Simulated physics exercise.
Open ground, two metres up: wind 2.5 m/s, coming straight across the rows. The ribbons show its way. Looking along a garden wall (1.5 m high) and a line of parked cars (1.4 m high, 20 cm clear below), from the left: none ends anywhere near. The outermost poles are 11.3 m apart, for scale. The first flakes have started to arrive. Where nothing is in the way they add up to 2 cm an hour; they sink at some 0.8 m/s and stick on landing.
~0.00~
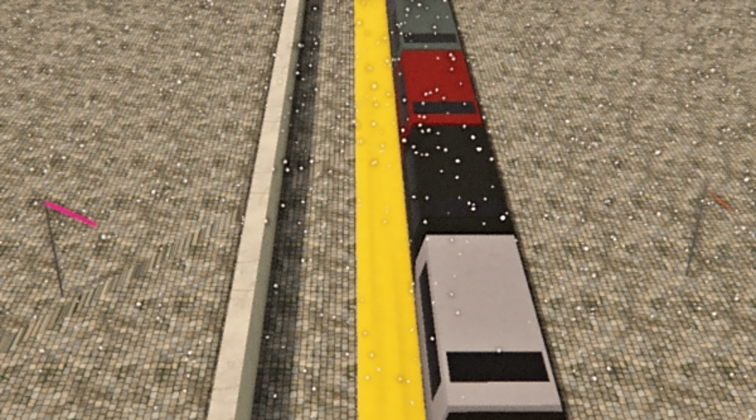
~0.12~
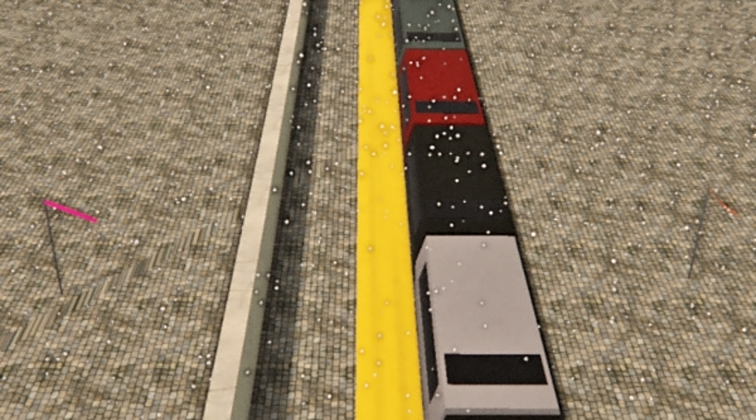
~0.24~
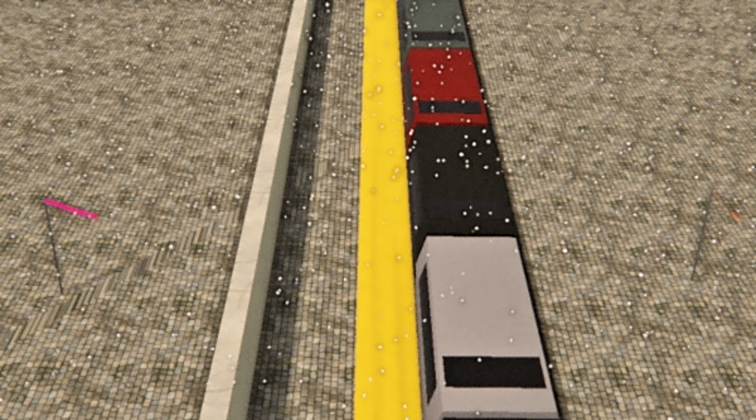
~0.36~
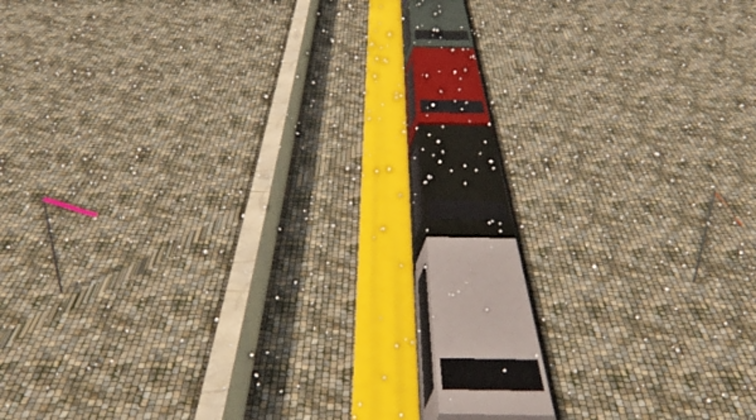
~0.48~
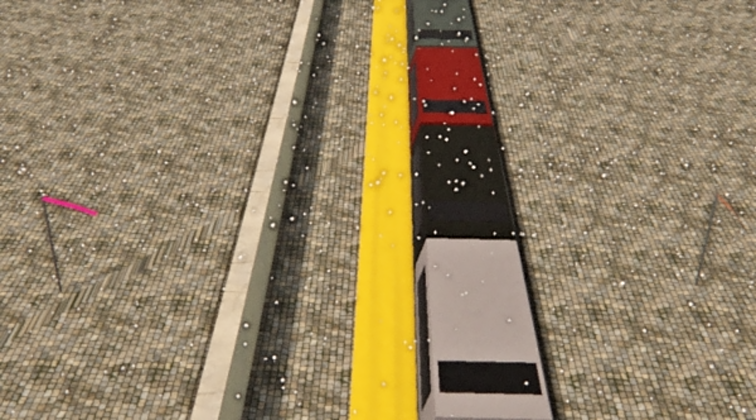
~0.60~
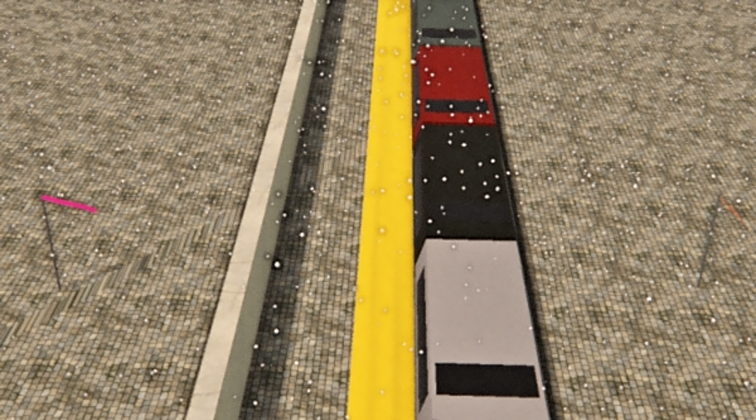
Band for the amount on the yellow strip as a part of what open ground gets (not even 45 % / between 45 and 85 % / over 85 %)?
Band: Between 45 and 85 %.
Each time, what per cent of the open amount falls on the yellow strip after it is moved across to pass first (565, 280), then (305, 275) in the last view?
First roughly 90 per cent, second roughly 80 per cent.
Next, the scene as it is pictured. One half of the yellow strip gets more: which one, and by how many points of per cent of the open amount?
The left-hand side, about 35 points ahead.
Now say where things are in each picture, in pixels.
In the first frame, the left ribbon ends at (96, 225), leaning 60 degrees to the right.
In the second frame, the right ribbon ends at (739, 217), leaning 50 degrees to the right and the yellow one passes (385, 274).
In the third frame, the left ribbon ends at (98, 217), leaning 70 degrees to the right, above the rows the flakes slant 80 degrees from upright, towards the right and the top of the line of parked cars crosses (460, 169).
In the fourth frame, the yellow one passes (385, 205).
In the fifth frame, the left ribbon ends at (97, 214), leaning 70 degrees to the right and above the rows the flakes slant 75 degrees from upright, towards the right.
In the sixth frame, the right ribbon ends at (748, 230), leaning 45 degrees to the right and the top of the line of parked cars crosses (464, 170).
After 10 minutes open ground has 3 mm and the yellow strip 2 mm.
After 30 minutes open ground has 10 mm and the yellow strip 7 mm.
After 60 minutes open ground has 20 mm and the yellow strip 13 mm, so the yellow strip has 66 % of the open amount; the left half of it has 84 %, the right half 48 %.
